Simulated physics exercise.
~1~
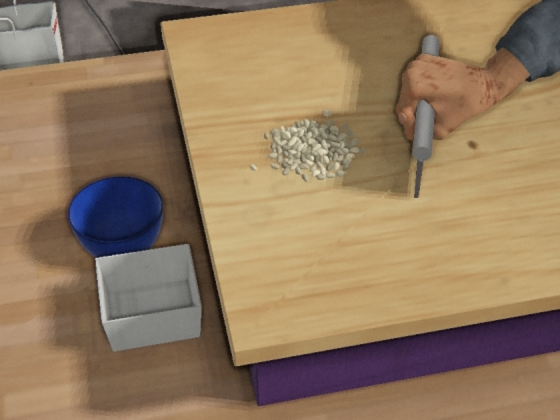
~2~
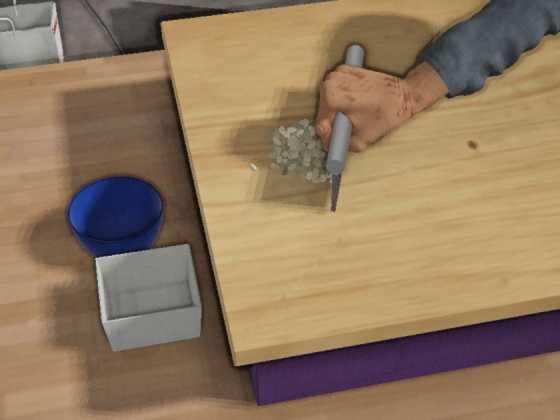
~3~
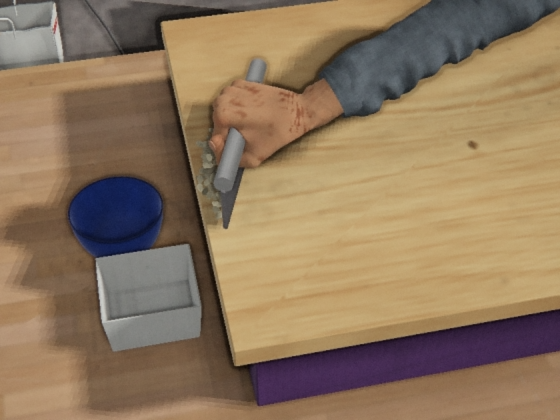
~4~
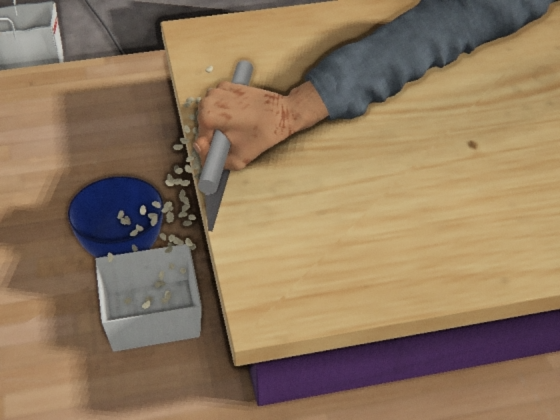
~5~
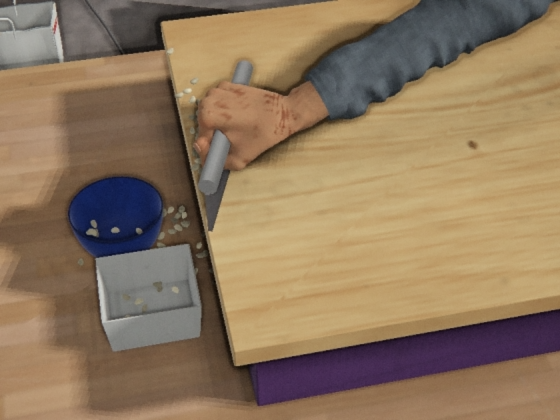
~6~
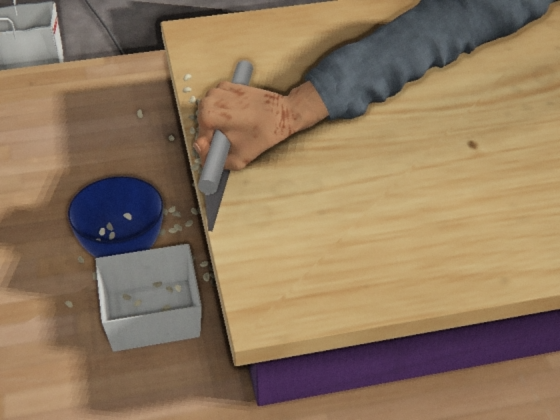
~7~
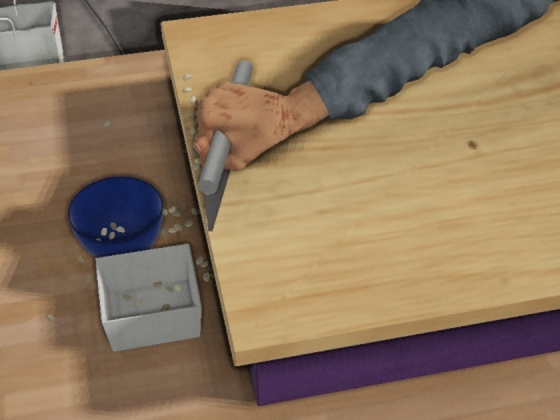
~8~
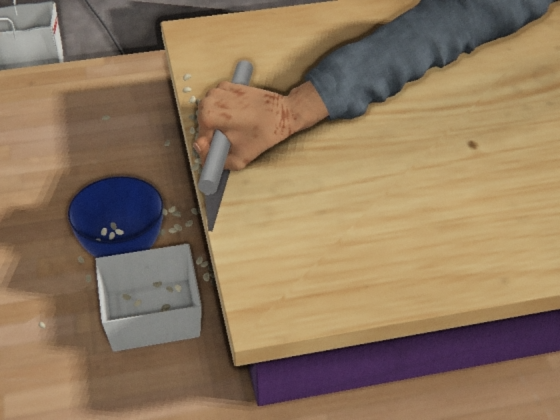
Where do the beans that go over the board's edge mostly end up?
More of them miss and land on the table than drop into either container. Only a small share ends up in the white tin and in the blue bowl.
